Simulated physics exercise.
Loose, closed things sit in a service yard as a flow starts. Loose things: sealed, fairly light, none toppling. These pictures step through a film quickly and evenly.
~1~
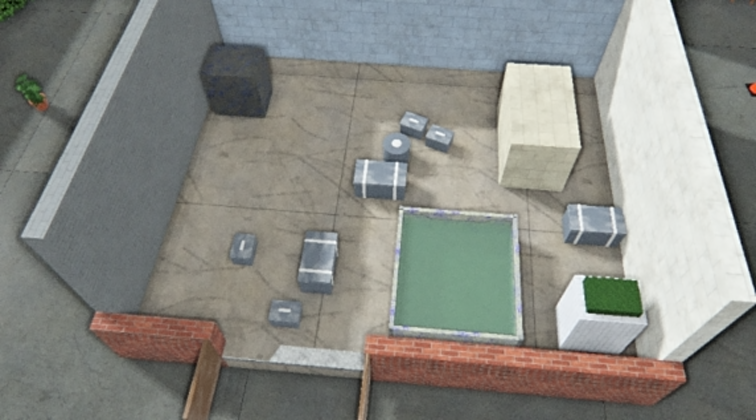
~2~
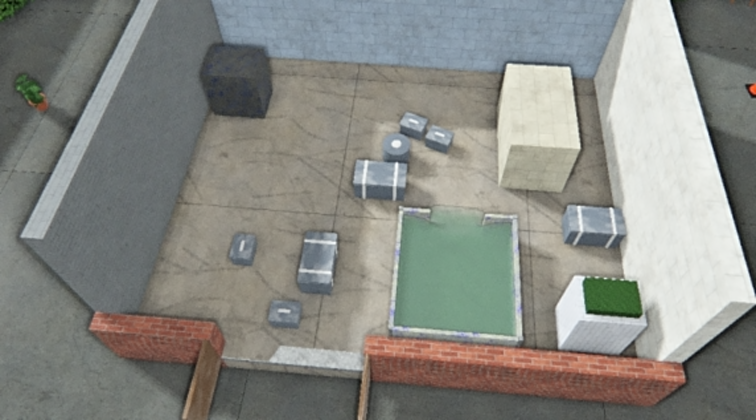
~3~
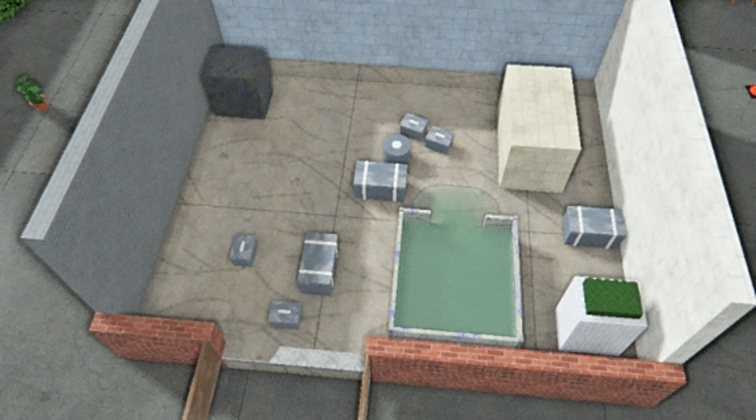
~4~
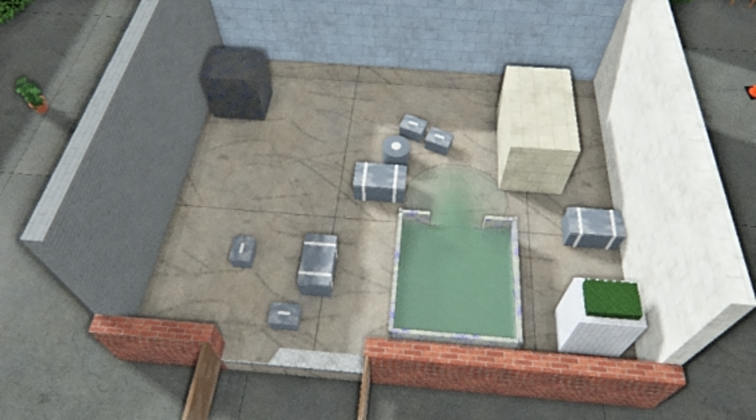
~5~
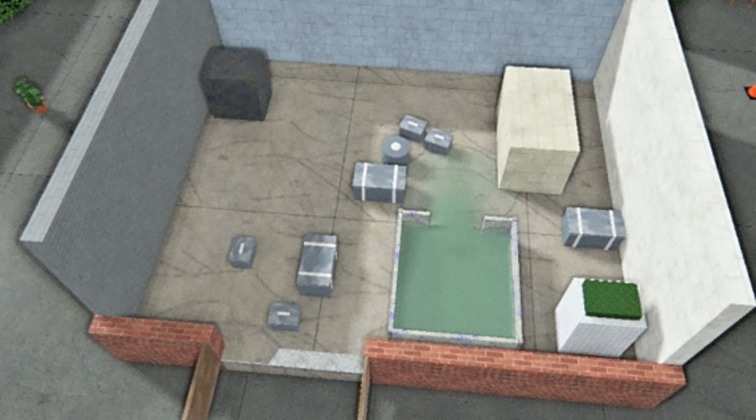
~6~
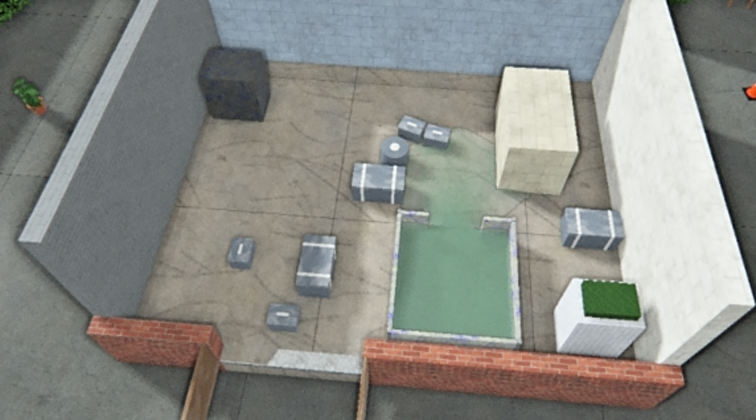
Green water flowed out through a gap that opened in the back wall of a square pool and spread thinly across the paved yard, while the grey boxes and trunks around it barely moved.
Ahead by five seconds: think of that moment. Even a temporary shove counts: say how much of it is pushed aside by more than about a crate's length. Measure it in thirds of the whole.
Within the middle band.
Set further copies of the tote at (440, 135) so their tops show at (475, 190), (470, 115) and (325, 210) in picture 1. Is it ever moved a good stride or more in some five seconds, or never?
Outcome per entry: Knocked aside / knocked aside / stays where it is.
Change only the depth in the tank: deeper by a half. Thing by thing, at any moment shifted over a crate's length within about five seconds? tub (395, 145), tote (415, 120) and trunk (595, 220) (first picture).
Respectively, gets that far, gets that far, gets that far.
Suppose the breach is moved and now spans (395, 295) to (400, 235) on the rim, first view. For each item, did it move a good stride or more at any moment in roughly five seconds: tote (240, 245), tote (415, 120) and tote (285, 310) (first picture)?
Travels that far, falls short, travels that far.
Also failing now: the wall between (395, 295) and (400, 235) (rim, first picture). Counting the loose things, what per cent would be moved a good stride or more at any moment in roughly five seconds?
Roughly 40 %.
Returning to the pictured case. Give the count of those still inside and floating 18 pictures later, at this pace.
Count: 2.
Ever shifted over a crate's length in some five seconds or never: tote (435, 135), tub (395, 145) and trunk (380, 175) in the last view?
One by one: Cleared the mark; cleared the mark; remained nearby.
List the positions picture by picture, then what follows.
A tote at (440, 134) rests on the ground; a trunk at (381, 173), on the bottom; 0 of 8 have shifted, in the first frame.
A tote at (440, 135) rests on the ground; a trunk at (380, 173), on the bottom; 0 of 8 have shifted, in the second frame.
A tote at (440, 136), on the bottom; a trunk at (381, 174) rests on the ground; 0 of 8 have shifted, in the third frame.
A tote at (440, 137), on the bottom; a trunk at (380, 175), on the bottom; 0 of 8 have shifted, in the fourth frame.
A tote at (439, 137) rests on the ground; a trunk at (380, 176), on the bottom; 0 of 8 have shifted, in the fifth frame.
A tote at (437, 133), on the bottom, close to its start; a trunk at (379, 176), on the bottom; 1 of 8 have shifted, in the sixth frame.
A moment on, 1 of 8 are well off their spots; 0 afloat.
Next, 3 of 8 are well off their spots; 1 afloat.
Later, 3 of 8 are well off their spots; 2 afloat.
In the end, 3 of 8 are well off their spots, and 3 have been at some point; 2 afloat.
